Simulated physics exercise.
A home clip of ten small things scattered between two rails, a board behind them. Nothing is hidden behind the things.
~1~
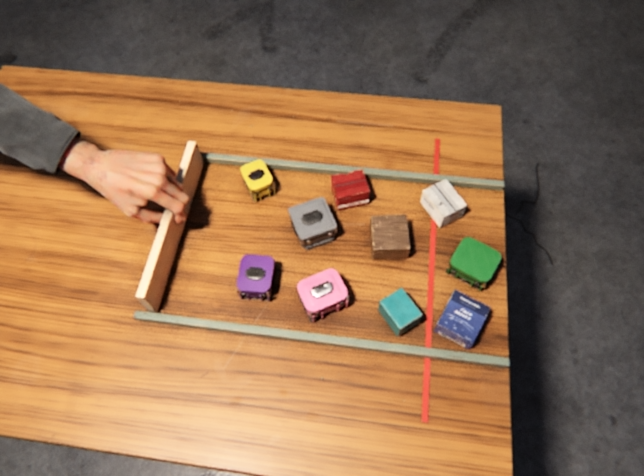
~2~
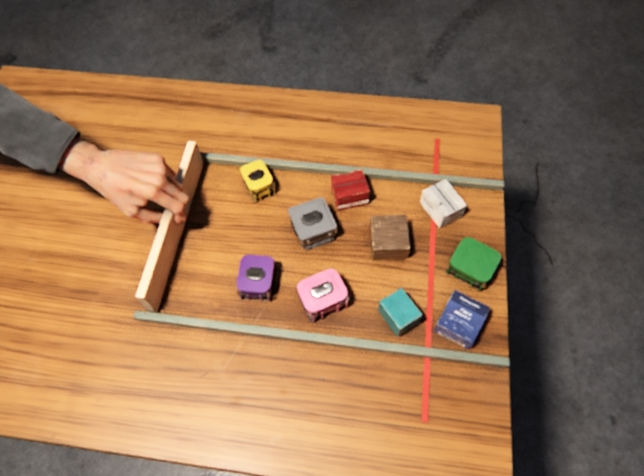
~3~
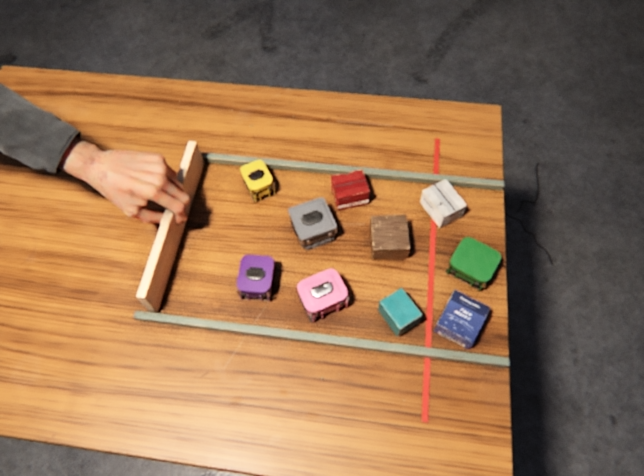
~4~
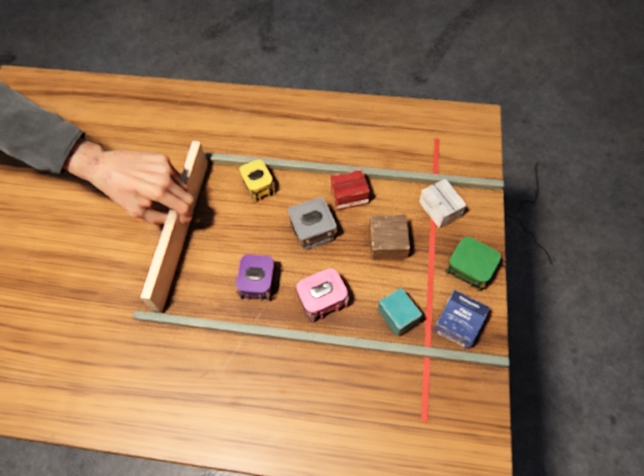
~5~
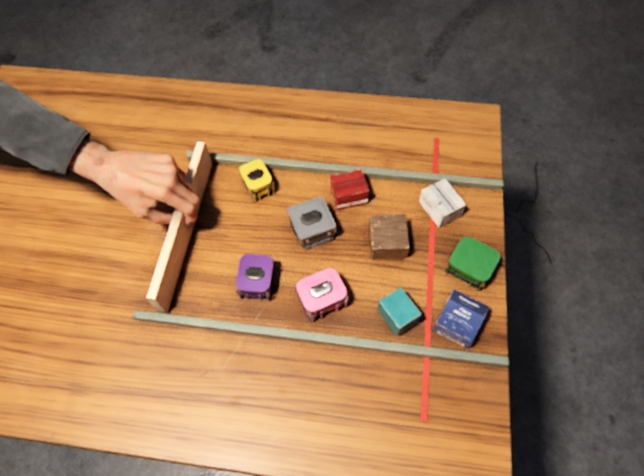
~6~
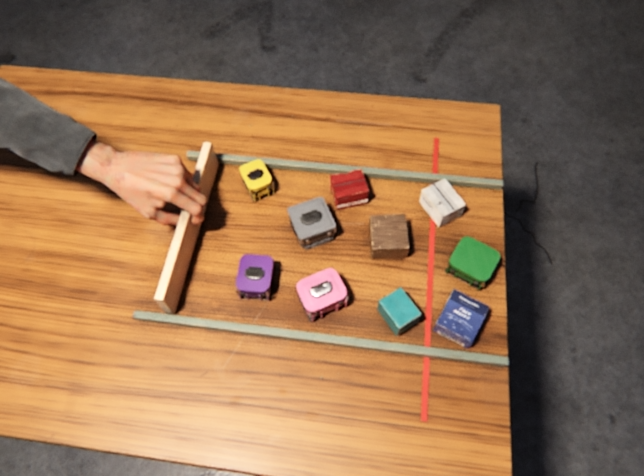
On a wooden table, a hand held a board behind ten small cases and blocks scattered between two rails, then slid it slightly to the right, while the things themselves stayed still.
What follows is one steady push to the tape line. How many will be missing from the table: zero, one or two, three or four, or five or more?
As it turns out, the number that fall off is three or four.
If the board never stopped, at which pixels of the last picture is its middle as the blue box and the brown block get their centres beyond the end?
For the blue box at (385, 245), for the brown block at (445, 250).
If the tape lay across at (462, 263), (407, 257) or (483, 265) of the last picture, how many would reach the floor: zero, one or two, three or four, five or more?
The falls would be at least five; just one or two; more than four.
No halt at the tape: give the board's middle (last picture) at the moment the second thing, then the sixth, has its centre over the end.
At (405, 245) for the second, at (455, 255) for the sixth.
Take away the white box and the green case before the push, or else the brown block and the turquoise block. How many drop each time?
First 2, then 2.
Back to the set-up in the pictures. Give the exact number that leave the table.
In all, 4 of them.
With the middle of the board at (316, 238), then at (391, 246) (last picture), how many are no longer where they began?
At the one place 6, at the other 10.
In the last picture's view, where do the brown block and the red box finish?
The brown block at (491, 249), the red box at (477, 206).
Early on, none off yet; green case at rest near (473, 263); blue box at rest near (461, 318); white box at rest near (442, 203).
A while later, none off yet; green case at rest near (473, 263); blue box travelled a little near (476, 321); white box at rest near (444, 203).
Finally, the number that fall off is three or four; lost, turquoise block, white box, blue box and green case.
